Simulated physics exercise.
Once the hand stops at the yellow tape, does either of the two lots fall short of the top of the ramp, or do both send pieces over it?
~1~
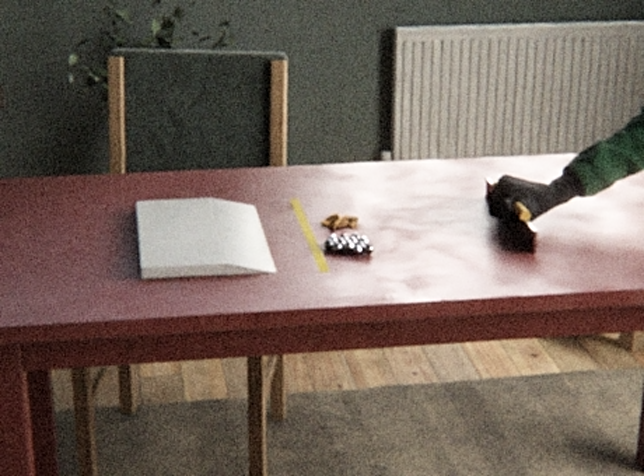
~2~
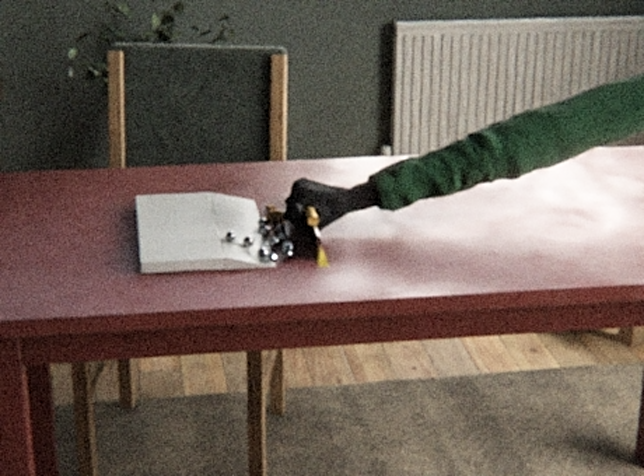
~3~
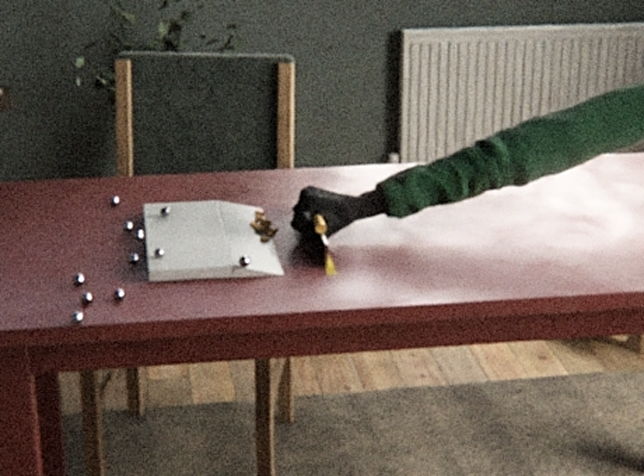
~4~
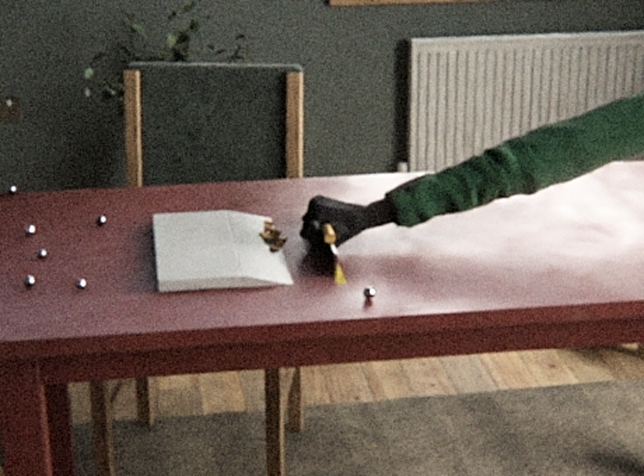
One lot falls short. The shiny balls in front send pieces over the top, but the brownish pieces behind them stay near the ramp's lower edge.
